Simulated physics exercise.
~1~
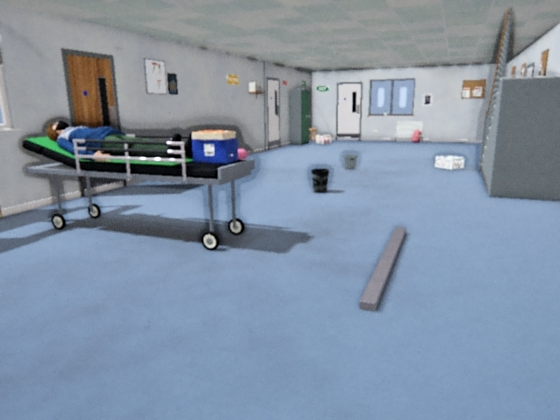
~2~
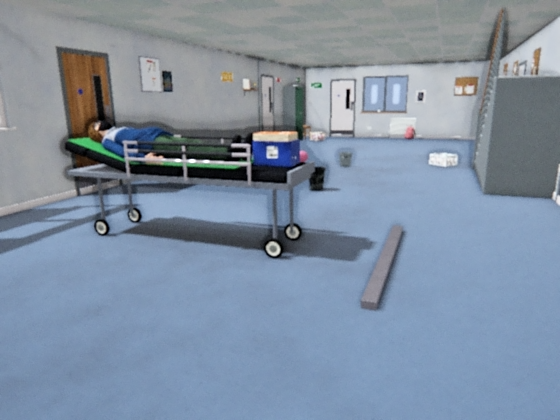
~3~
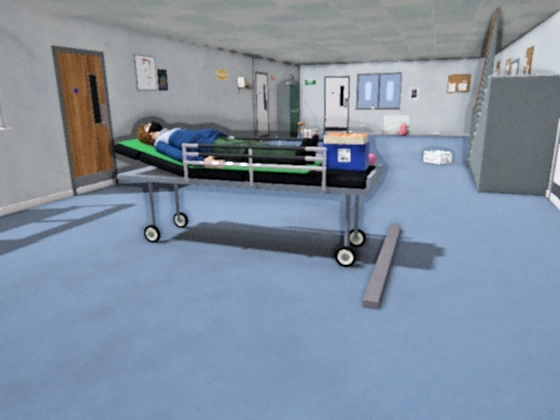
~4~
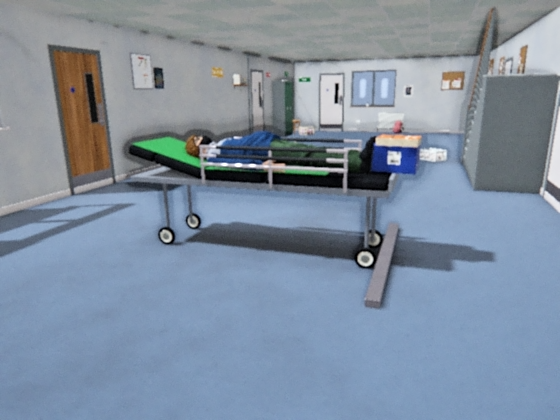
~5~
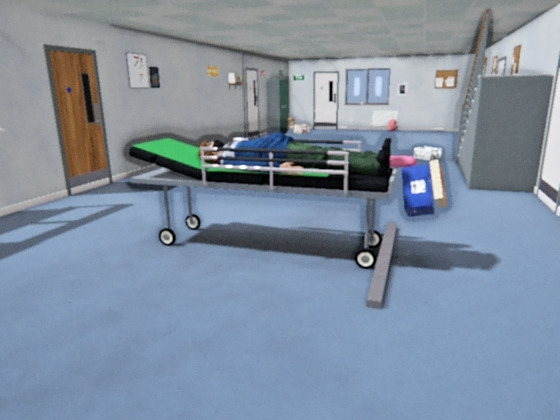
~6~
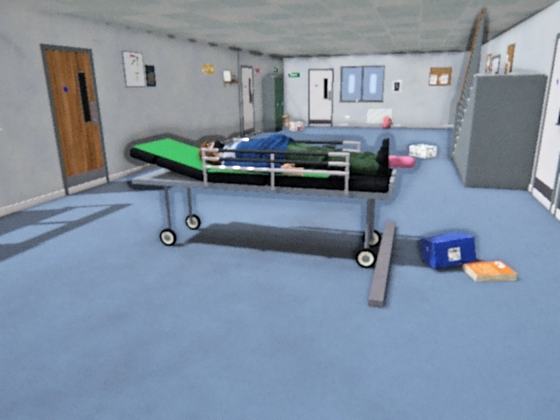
In a long, pale-walled corridor room with a blue floor, seen from the side by a slightly drifting camera, a person in blue and dark green lies on a wheeled stretcher with a green and black mattress. A blue holdall topped by an orange folder sits near the feet. The stretcher rolls right, feet first, until its wheels meet a grey sill and it stops, staying flat. The person slides on toward the foot end, while the holdall and folder tip over the edge. Both end on the floor at right, the person and a pink object still aboard.
